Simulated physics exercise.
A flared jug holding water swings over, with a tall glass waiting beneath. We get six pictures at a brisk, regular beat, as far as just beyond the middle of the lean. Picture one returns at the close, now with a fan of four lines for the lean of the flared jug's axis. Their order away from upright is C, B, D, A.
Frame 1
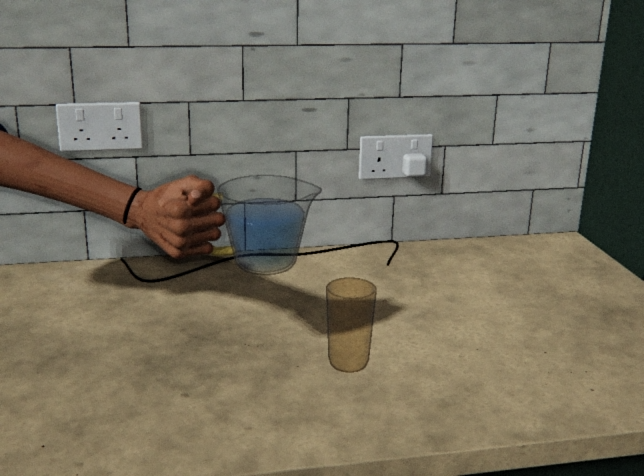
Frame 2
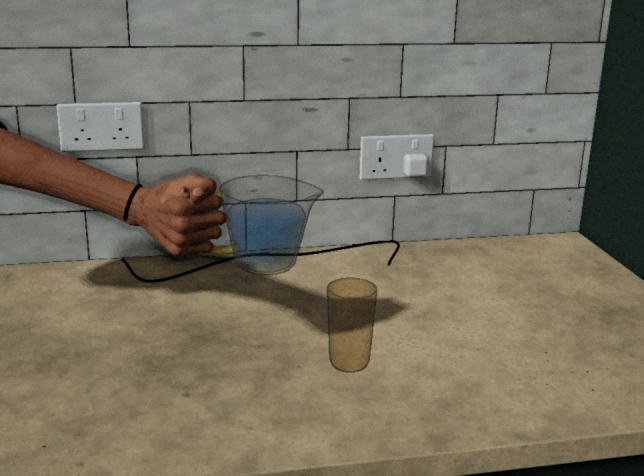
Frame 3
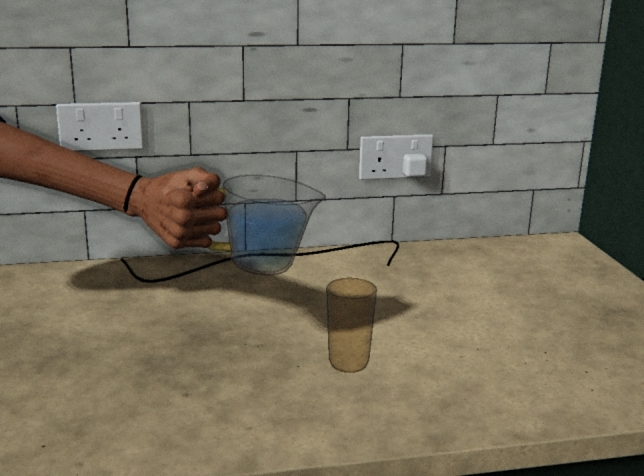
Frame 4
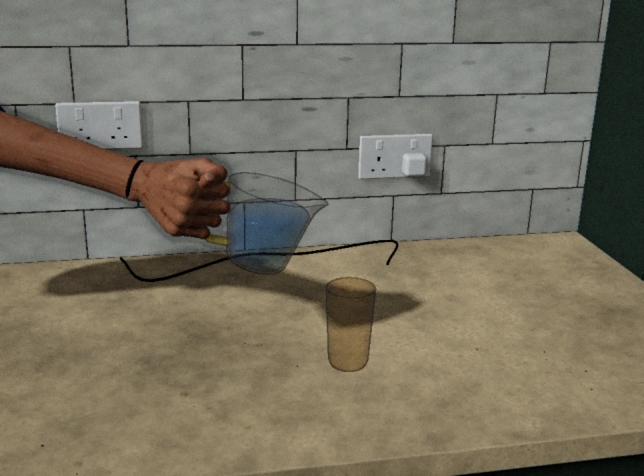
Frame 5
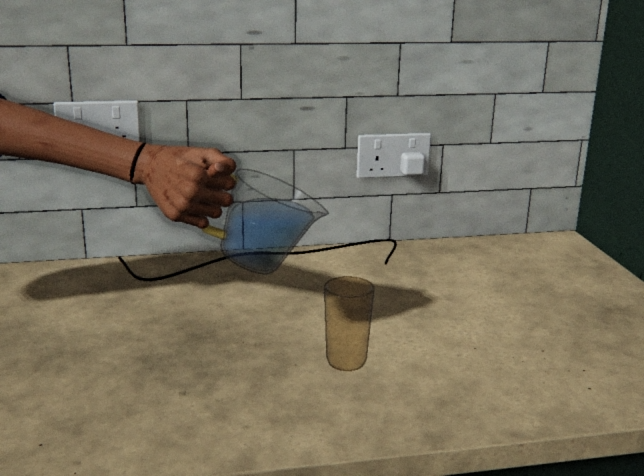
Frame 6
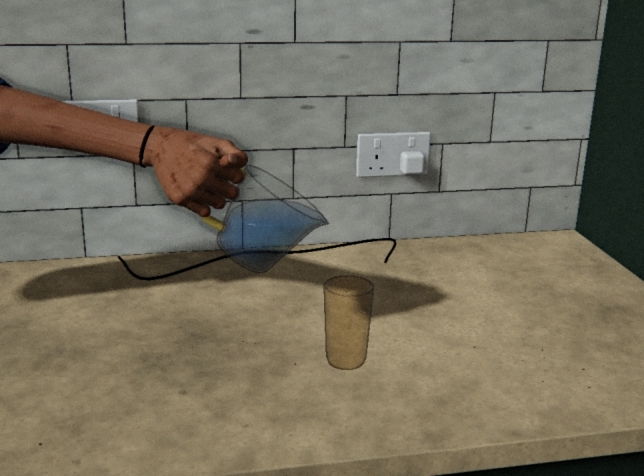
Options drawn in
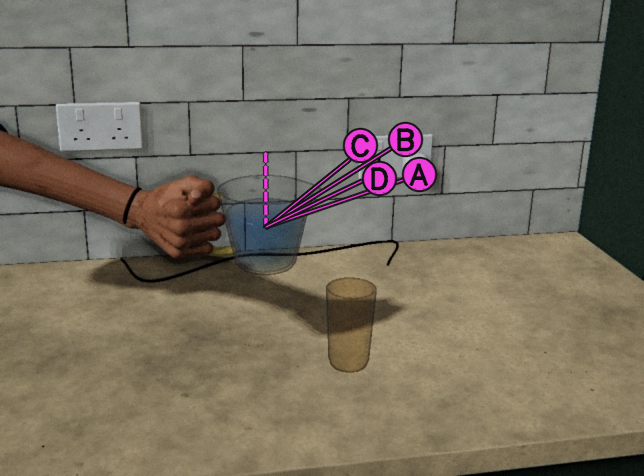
A hand tilting a flared jug of blue liquid steadily to the right above a counter, beside a still, tall amber glass.
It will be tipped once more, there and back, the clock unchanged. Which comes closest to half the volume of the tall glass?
Use line C.
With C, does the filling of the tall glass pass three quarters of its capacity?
No.
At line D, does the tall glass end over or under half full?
Over half.
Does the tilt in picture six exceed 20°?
Yes, it does.
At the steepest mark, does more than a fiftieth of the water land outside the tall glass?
Yes.
In magenta, A at (403, 179); B at (390, 148); C at (349, 159); D at (361, 181).
Choosing A, the tall glass ends with about 91 % of what it can hold; 17 % of the water is spilt.
Choosing B, the tall glass ends with about 69 % of what it can hold; 4 % of the water is spilt.
Choosing C, the tall glass ends with about 53 % of what it can hold.
Choosing D, the tall glass ends with about 87 % of what it can hold; 7 % of the water is spilt.
